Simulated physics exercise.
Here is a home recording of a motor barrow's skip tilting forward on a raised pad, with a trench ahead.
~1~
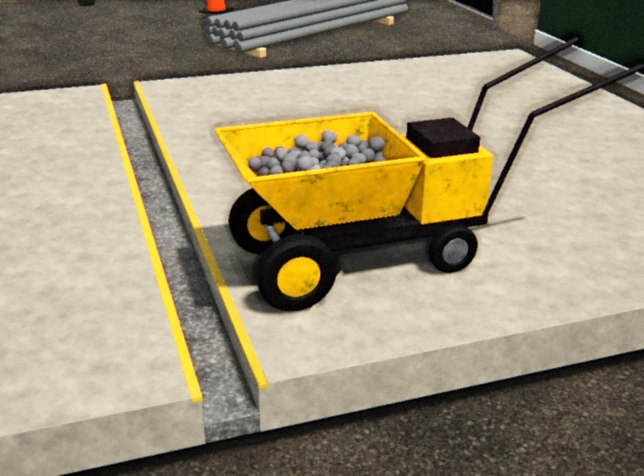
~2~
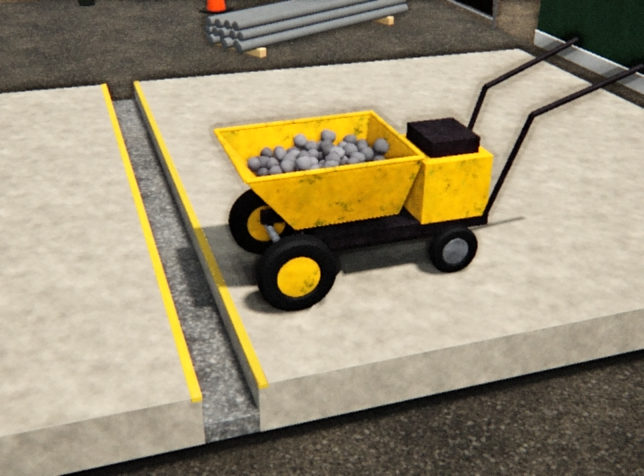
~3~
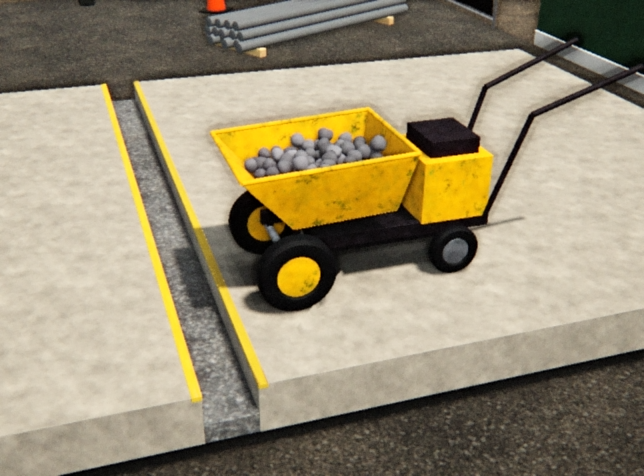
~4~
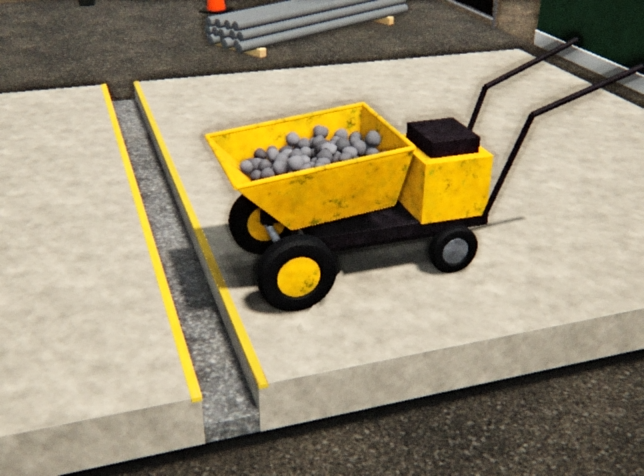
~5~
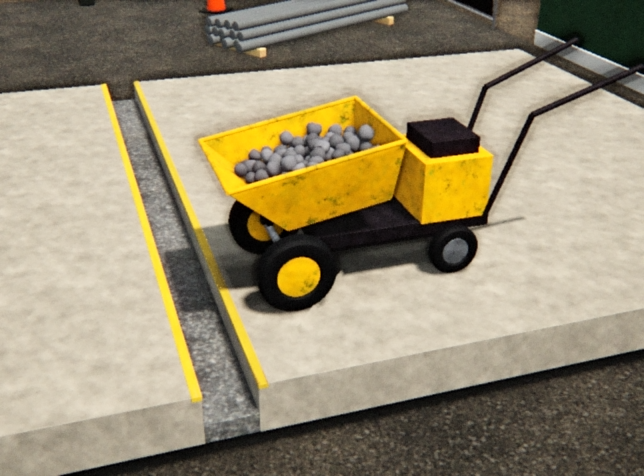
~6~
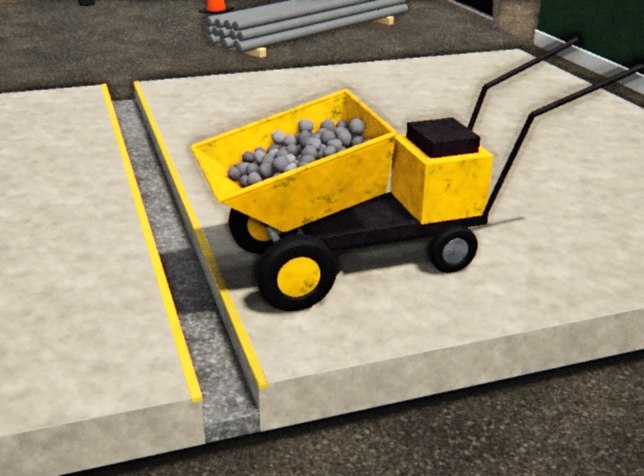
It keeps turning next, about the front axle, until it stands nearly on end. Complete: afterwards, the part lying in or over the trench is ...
... the minority.
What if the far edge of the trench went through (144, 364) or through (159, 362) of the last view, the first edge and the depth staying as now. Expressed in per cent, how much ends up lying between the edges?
Lab note: Case 1 near 60 percent, case 2 near 30 percent.
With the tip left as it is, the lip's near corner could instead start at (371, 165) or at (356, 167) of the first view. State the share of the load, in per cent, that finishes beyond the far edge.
In order, 0 % followed by 0 %.
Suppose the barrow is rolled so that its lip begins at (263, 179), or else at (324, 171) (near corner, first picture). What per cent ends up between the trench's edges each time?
Some 20 in a hundred, then some 60 in a hundred.
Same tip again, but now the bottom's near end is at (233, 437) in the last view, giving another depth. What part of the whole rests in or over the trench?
I'd say around 0 in a hundred.
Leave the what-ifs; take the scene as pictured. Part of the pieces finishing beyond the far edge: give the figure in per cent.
It comes to 70 per cent or so.
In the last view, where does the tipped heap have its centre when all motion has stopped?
Close to (114, 296) in the last view.
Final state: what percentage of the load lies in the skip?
Around 25 in a hundred.
Just after the last frame, skip tipped steeply; every one in the skip.
A moment on, skip tipped right over; roughly two thirds in the skip; roughly a third beyond it; just a few falling.
Further on, skip tipped right over; roughly a quarter in the skip; just a few in or heaped over the trench; roughly two thirds beyond it.
When it is over, skip tipped right over; roughly a quarter in the skip; just a few in or heaped over the trench; roughly two thirds beyond it.
